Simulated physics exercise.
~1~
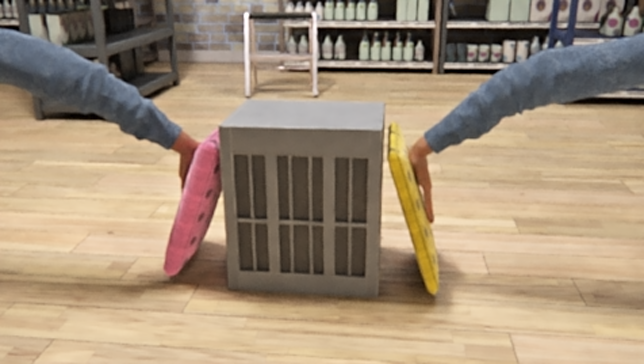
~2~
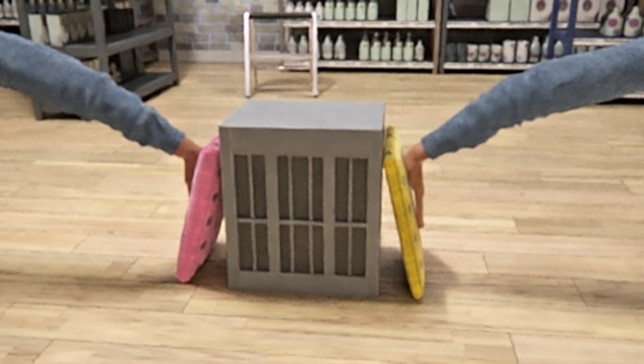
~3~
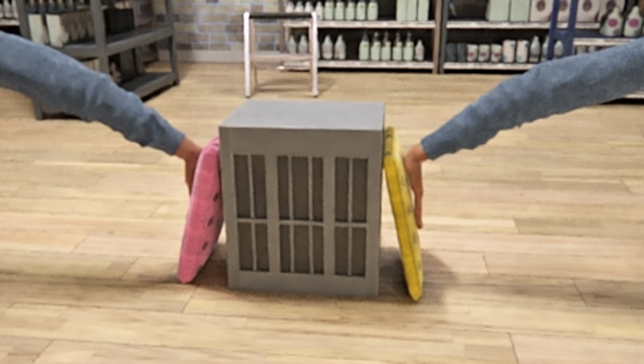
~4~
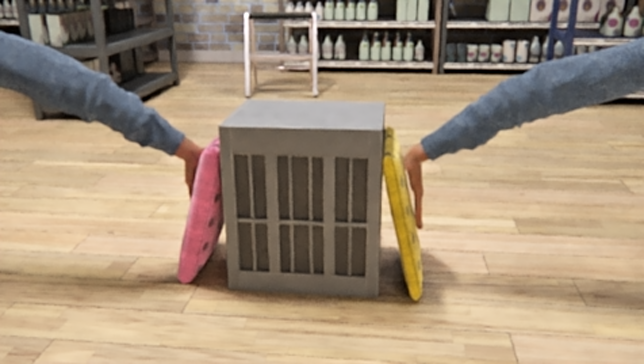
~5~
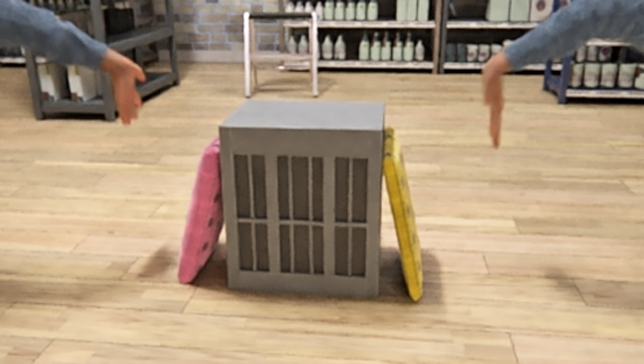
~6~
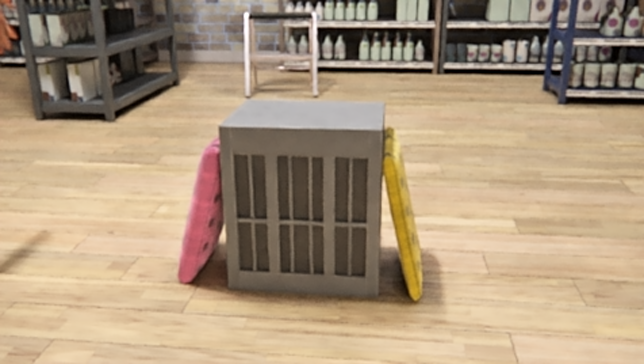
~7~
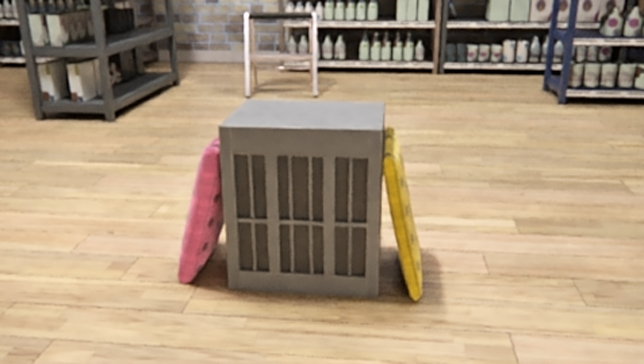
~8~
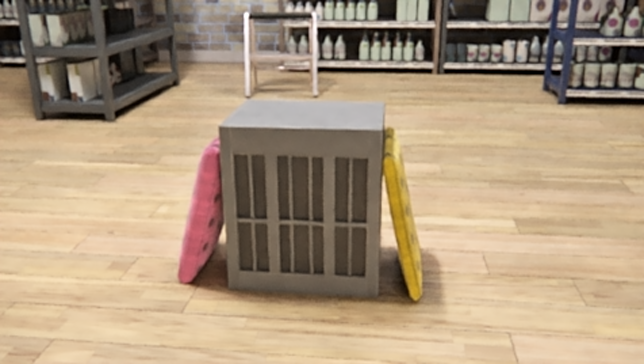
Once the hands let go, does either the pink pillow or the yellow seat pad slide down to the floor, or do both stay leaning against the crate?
Both stay leaning. The pink pillow holds its place on the left side of the crate and the yellow seat pad remains propped on the right.
A pink pillow and a yellow seat pad were pressed by two hands against opposite sides of a grey crate on a bare floor, then the hands let go and drew away, and both cushions stayed leaning there.
